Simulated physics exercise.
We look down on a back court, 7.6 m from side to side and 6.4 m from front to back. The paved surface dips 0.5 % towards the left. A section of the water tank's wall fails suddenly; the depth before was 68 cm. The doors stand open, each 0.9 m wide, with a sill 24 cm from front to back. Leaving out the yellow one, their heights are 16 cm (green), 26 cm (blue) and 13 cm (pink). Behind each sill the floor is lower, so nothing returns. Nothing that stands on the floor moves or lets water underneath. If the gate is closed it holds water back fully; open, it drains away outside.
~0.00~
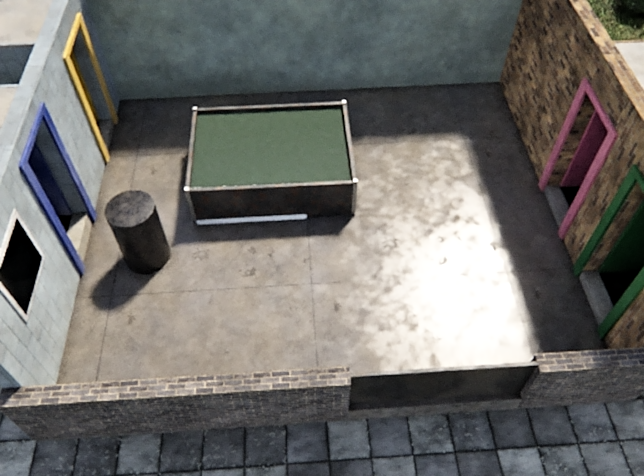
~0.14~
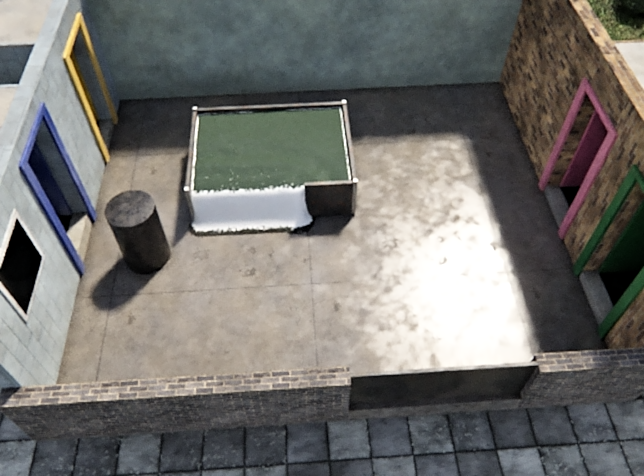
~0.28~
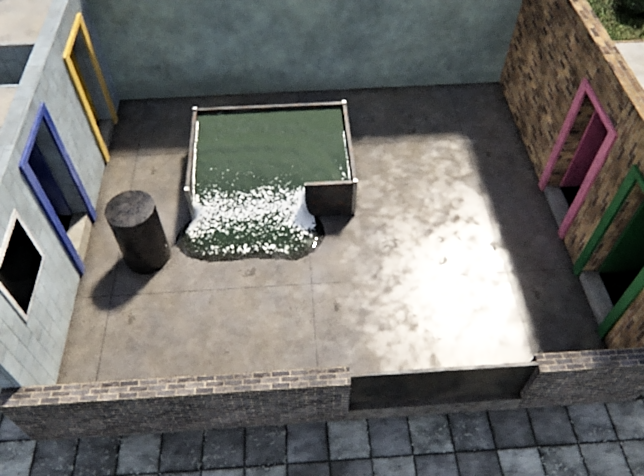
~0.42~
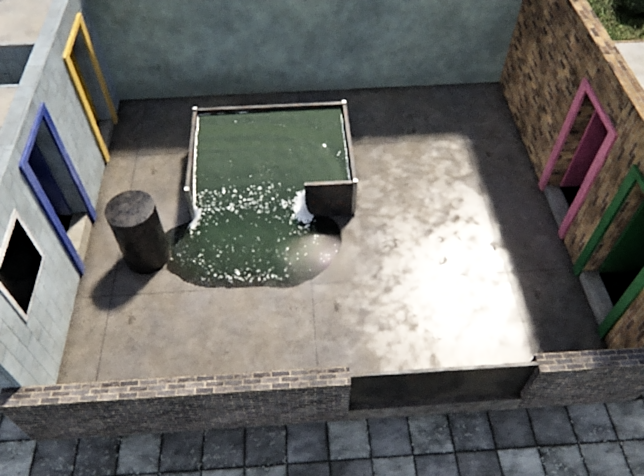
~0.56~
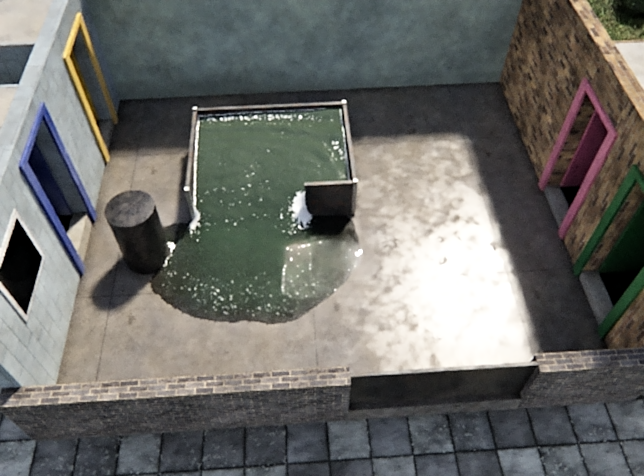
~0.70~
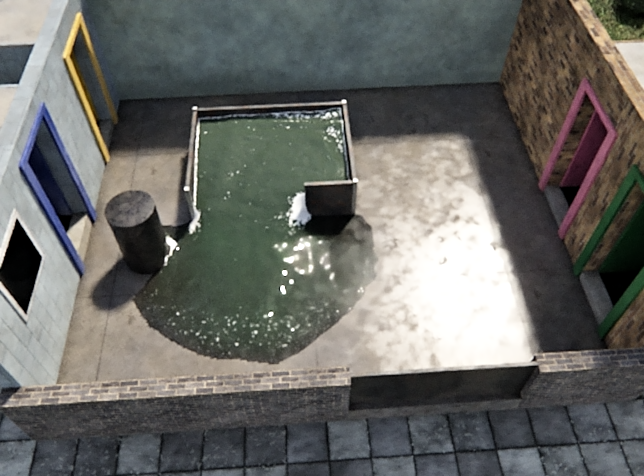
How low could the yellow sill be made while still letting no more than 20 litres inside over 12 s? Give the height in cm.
About 7 cm.
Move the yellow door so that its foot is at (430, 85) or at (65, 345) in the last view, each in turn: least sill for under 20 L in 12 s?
Roughly 8.0 and 23 cm.
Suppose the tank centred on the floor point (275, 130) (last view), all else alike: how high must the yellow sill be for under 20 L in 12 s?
About 10.0 cm.
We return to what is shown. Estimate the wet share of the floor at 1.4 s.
Some 25 per cent of it.
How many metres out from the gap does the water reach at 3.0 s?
About 5.8 m.
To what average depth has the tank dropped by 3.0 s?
About 22 cm.
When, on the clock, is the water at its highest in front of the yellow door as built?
At about 9.0 s.
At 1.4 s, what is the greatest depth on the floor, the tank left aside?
Up to some 38 cm.
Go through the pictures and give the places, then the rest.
The first frame shows the water tank at (271, 147) is whole and still, 68 cm deep; the yellow door at (94, 97) is dry.
In the second frame, the front is at (206, 233), 0.3 m from the gap at (250, 206); 0.4 m2 of floor is wet, 68 cm left at the back.
In the third frame, the gap is at (250, 209), the front 0.8 m out at (281, 255); the back of the water tank holds 68 cm.
In the fourth frame, water pours out at (250, 209) and has run 1.4 m, to (281, 284); about 10 cm deep outside, 66 cm at the back.
In the fifth frame, water pours out at (251, 210) and has run 1.9 m, to (258, 316); about 8 cm deep outside, 59 cm at the back.
In the sixth frame, water pours out at (251, 210) and has run 2.6 m, to (266, 357); about 7 cm deep outside, 58 cm at the back; the yellow door at (94, 97), 3.3 m from the gap, is still 2.5 m from the nearest water.
After 1.4 s water covers 25 % of the floor, deepest (38 cm) near (217, 402); it has not reached the yellow door.
After 3.0 s water covers 40 % of the floor, deepest (39 cm) near (51, 413); it has not reached the yellow door.
After 12.0 s water covers 100 % of the floor, deepest (12 cm) near (487, 155); 8 cm at the yellow door, 0 litres in over its 13 cm sill.
At the yellow door as built, the water arrived by 4.0 s and peaked near 11 cm at 9.2 s.
Run again over the same 12 s with other heights there, 32 litres in over 6 cm, 12 litres over 8 cm. The limit of 20 litres is kept from about 7 cm up.
